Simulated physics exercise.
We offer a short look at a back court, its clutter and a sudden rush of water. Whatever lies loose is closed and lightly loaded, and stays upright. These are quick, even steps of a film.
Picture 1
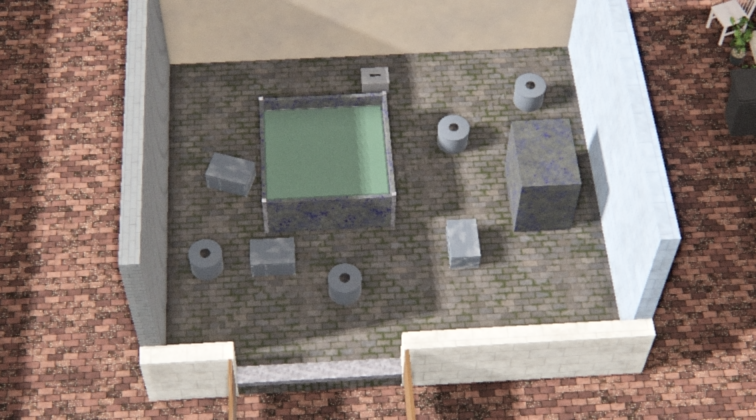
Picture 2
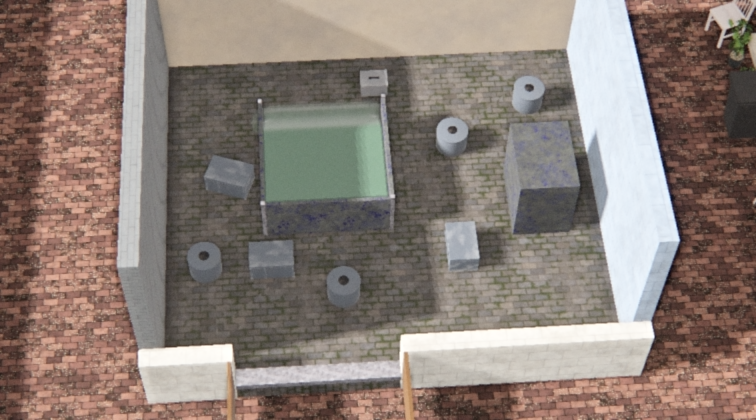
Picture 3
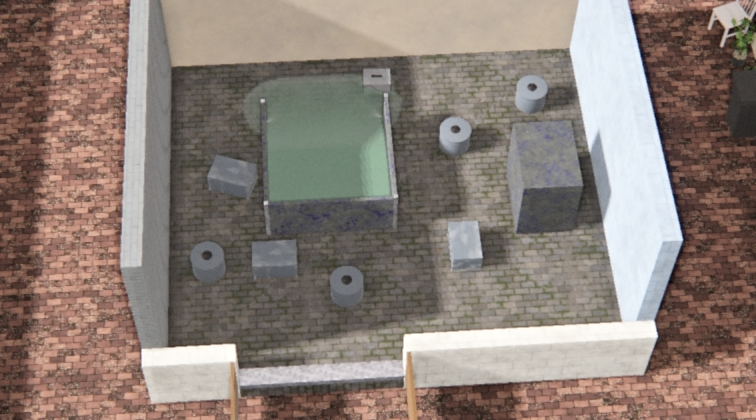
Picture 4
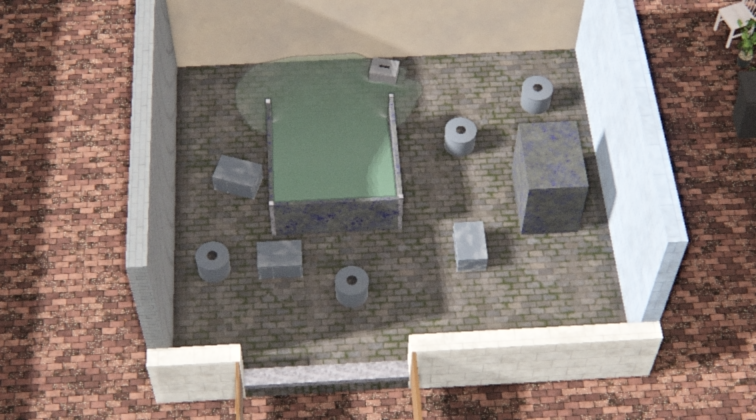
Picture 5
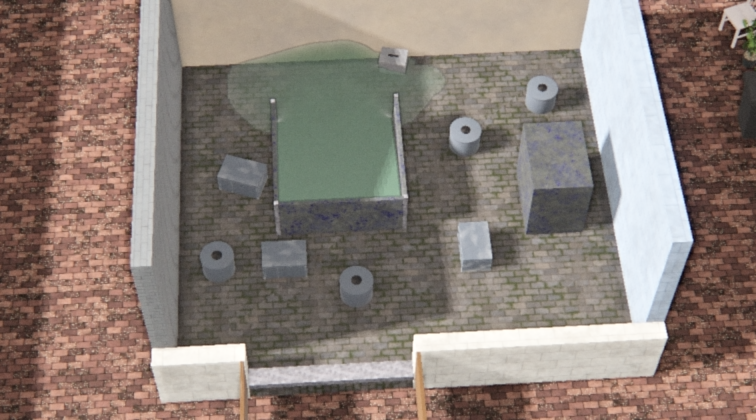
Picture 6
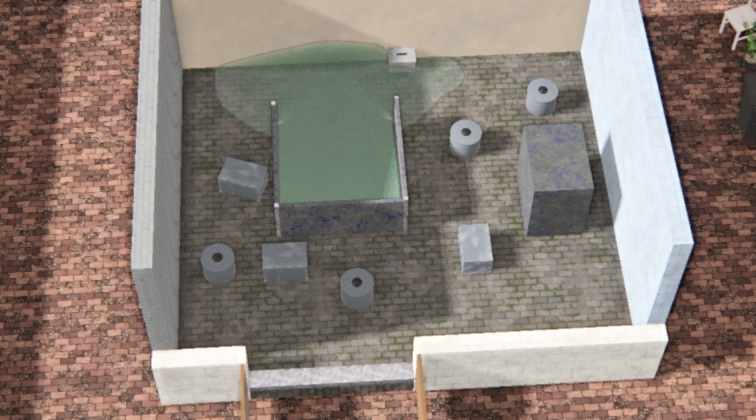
Green water poured out over the back of a stone-sided tank in a walled yard and spread across the paving, nudging one small grey block to the right while the other blocks stayed put.
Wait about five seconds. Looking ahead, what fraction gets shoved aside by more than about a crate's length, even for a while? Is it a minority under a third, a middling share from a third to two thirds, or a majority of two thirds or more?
That share hits two thirds or goes past it.
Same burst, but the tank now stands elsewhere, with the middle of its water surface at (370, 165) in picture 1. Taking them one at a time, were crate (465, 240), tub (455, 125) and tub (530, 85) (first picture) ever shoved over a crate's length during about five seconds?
Item one not displaced far, item two not displaced far, item three travelled far enough.
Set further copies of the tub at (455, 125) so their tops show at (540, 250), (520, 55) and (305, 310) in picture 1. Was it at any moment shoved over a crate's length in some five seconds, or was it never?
Listed in sequence, the answers are remains nearby, displaced a stride and remains nearby.
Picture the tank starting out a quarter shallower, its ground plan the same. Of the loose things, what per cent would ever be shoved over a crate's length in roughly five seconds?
60 per cent.
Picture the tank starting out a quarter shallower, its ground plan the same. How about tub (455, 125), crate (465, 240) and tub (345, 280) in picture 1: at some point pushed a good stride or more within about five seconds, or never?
Well, one by one: Not carried that far, not carried that far, not carried that far.
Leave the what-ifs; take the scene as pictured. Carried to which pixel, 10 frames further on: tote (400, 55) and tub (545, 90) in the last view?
Approximately (581, 81), and approximately (581, 113).
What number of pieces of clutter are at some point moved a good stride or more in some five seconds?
That comes out at 6.
A moment on, 1 of 8 are well off their spots; 1 afloat.
Next, 2 of 8 are well off their spots; 1 afloat.
Later, 4 of 8 are well off their spots; 4 afloat.
In the end, 6 of 8 are well off their spots, and 6 have been at some point; 1 afloat.
